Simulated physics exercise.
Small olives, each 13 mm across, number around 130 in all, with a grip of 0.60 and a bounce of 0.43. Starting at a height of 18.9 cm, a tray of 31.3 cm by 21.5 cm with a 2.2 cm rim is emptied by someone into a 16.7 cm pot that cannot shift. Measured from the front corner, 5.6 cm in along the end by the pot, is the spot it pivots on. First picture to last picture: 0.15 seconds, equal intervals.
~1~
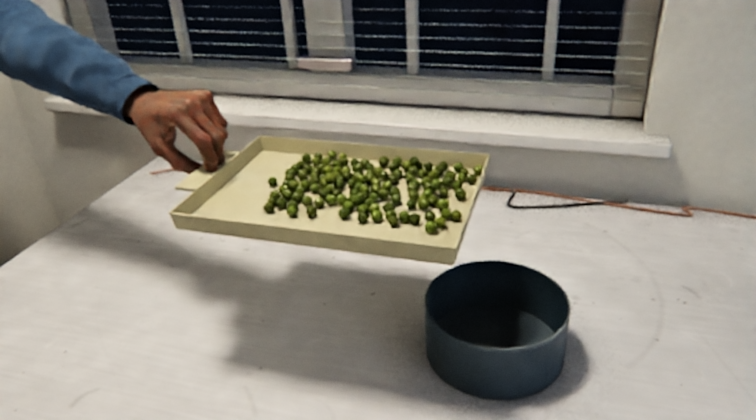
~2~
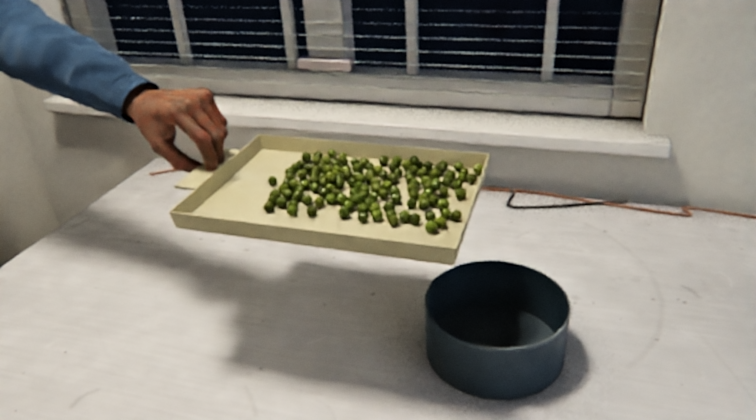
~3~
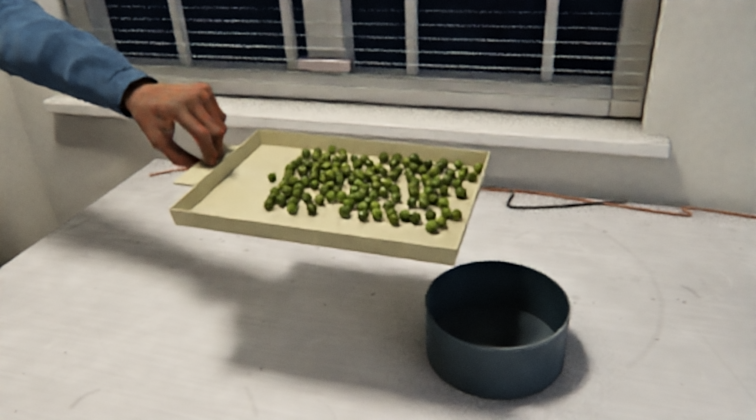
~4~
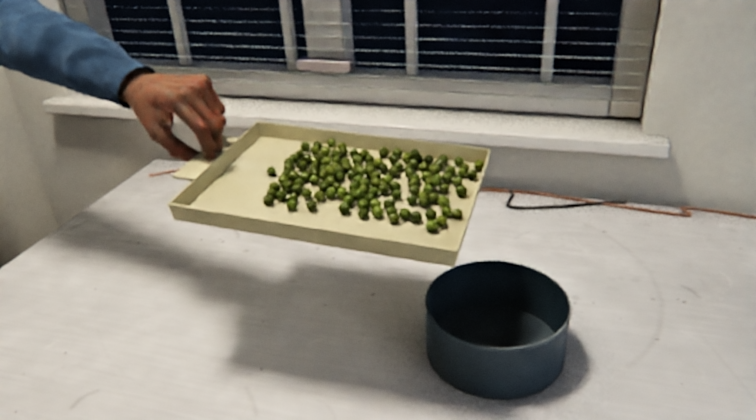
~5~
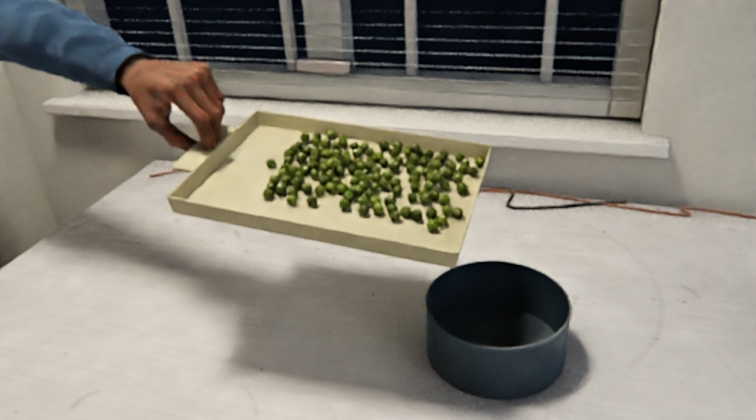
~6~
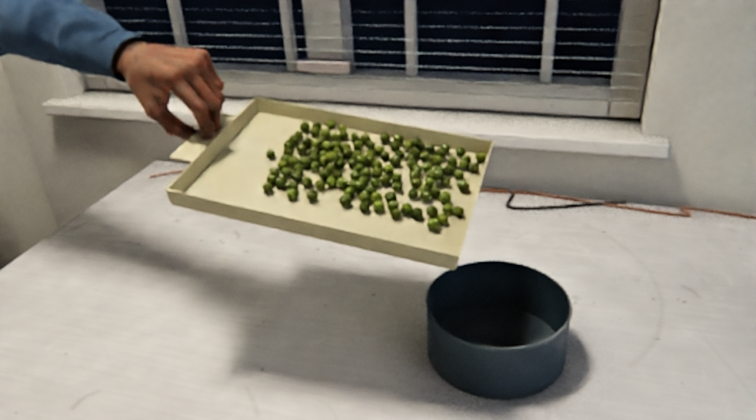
At the start, a hand in a blue sleeve holds a pale tray of small green olives level above a white table, with a dark round pot below right. The hand then slowly raises the tray's left side, tilting it gently toward the pot, while the olives stay spread across it.
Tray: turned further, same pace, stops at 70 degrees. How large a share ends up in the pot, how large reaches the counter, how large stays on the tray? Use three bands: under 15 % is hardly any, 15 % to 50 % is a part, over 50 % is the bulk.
Shares - pot: Hardly any; counter: A part; tray: The bulk.
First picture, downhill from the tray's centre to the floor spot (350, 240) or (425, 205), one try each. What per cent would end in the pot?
About 0 per cent on the first try and 15 per cent on the second.
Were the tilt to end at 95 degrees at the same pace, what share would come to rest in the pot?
In that case, near 10 percent.
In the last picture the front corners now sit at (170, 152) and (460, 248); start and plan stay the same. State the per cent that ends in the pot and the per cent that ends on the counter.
Pot 25 % / counter 25 %.
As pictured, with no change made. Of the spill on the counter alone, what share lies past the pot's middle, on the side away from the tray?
Around 70 in a hundred.
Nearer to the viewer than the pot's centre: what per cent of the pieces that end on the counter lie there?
Some 100 per cent.
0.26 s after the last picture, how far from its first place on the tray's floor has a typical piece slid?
3 cm.
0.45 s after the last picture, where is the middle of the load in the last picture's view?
Look near (426, 200) in the last picture.
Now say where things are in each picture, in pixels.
The first picture shows tray tilt 0 degrees, front corners at (172, 212) and (453, 246); middle of the pieces at (376, 183); pot at (497, 300).
The second picture shows tray tilt 0 degrees, front corners at (172, 211) and (454, 246); middle of the pieces at (376, 183).
The third picture shows tray tilt 2 degrees, front corners at (172, 208) and (454, 247); middle of the pieces at (376, 180).
The fourth picture shows tray tilt 4 degrees, front corners at (171, 203) and (455, 249), lowest corner right front; middle of the pieces at (376, 177).
The fifth picture shows tray tilt 7 degrees, front corners at (170, 196) and (456, 251), lowest corner right front; middle of the pieces at (376, 171).
The sixth picture shows tray tilt 11 degrees, front corners at (169, 188) and (457, 254), lowest corner right front; middle of the pieces at (377, 165); pot at (498, 300).
Then, 0.26 s after the last picture, tilt 40 degrees; the tray holds 100 %, the pot 0 %.
Then, 0.45 s after the last picture, tilt 60 degrees; the tray holds 100 %, the pot 0 %.
Then, 0.74 s after the last picture, tilt 70 degrees; the tray holds 75 %, the pot 0 %.
In the end, pot 0 %, counter 35 %, tray 65 %.
